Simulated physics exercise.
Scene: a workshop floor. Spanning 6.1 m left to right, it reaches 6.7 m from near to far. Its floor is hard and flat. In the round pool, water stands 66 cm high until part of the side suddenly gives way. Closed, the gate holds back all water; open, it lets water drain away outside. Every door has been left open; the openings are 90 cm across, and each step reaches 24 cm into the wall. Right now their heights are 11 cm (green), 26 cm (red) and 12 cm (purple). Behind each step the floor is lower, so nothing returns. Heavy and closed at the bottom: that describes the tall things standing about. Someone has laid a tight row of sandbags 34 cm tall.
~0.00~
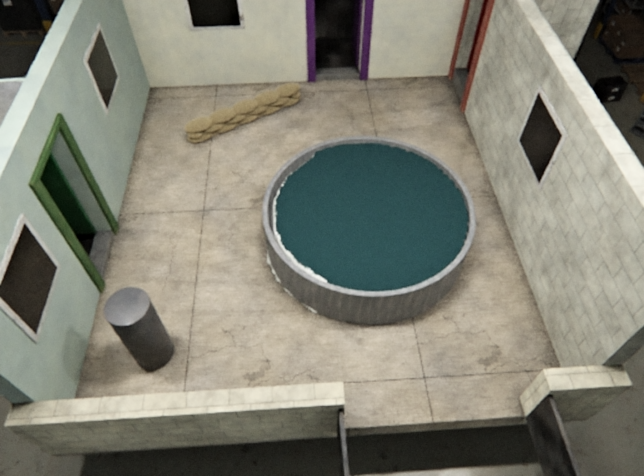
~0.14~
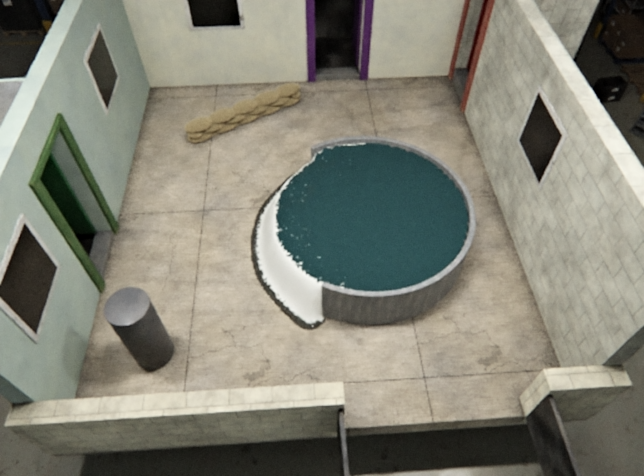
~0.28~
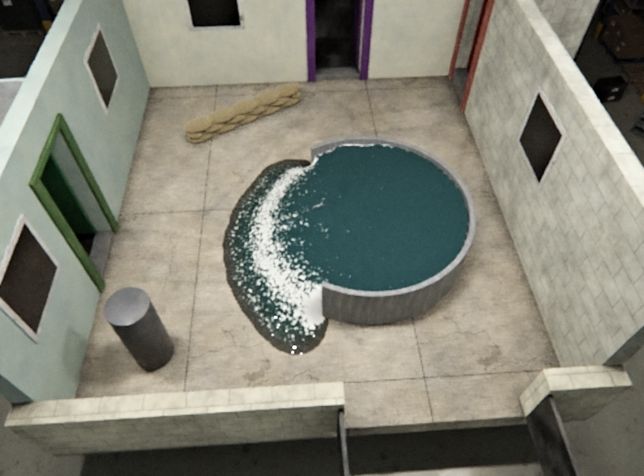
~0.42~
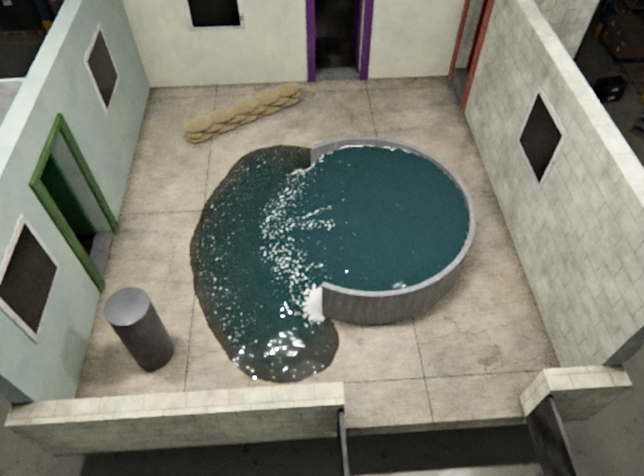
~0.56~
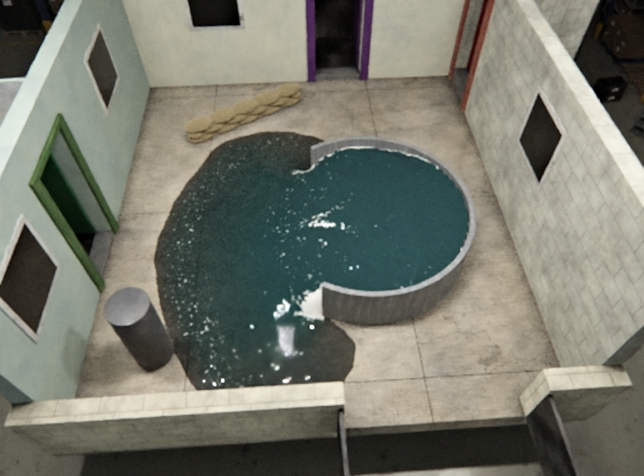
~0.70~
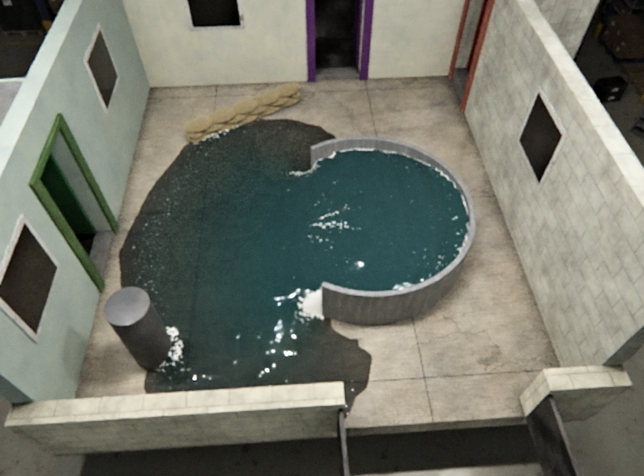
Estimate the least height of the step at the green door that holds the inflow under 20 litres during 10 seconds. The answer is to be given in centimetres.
Roughly 33 cm high.
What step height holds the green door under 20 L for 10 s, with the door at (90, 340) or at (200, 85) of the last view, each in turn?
Around 31 and 21 cm respectively.
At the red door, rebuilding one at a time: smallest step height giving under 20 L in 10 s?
At the red door you'd want roughly 14.5 cm.
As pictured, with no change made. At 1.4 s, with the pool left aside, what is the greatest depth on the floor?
Max depth: Around 39 cm.
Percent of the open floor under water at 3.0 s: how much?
The wet part is about 65 per cent.
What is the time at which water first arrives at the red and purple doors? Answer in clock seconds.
Red door 4.5 seconds, purple door 2.2 seconds.
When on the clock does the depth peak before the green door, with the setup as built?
The level tops out near 2.0 seconds.
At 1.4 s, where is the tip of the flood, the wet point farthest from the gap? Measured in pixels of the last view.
Pixel: About (147, 105).
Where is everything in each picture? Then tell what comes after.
The first picture shows still water, 66 cm deep, in the round pool at (368, 209); the green door at (83, 214) is dry.
In the second picture, water pours out at (271, 235) and has run 0.3 m, to (302, 322); about 8 cm deep outside, 66 cm at the back.
In the third picture, the gap is at (271, 235), the front 0.7 m out at (281, 343); the back of the round pool holds 66 cm.
In the fourth picture, water pours out at (271, 237) and has run 1.2 m, to (248, 367); about 8 cm deep outside, 66 cm at the back.
In the fifth picture, water pours out at (271, 237) and has run 1.8 m, to (220, 149); about 6 cm deep outside, 66 cm at the back.
In the sixth picture, water pours out at (271, 237) and has run 2.3 m, to a hidden place; about 5 cm deep outside, 63 cm at the back; 0.3 m in a straight line remain to the green door at (83, 214).
After 1.4 s water covers 45 % of the floor, deepest (39 cm) near (80, 382); 24 cm at the green door, 30 litres in over its 11 cm step.
After 3.0 s water covers 65 % of the floor, deepest (35 cm) near (92, 330); 32 cm at the green door, 283 litres in over its 11 cm step.
After 10.0 s water covers 95 % of the floor, deepest (16 cm) near (495, 216); 8 cm at the green door, 425 litres in over its 11 cm step.
At the green door as built, the water arrived by 0.8 s and peaked near 39 cm at 2.0 s.
With a step of 30 cm, 35 litres would have come in within the 10 s; with 40 cm, 2 litres. So under 20 litres takes about 33 cm.
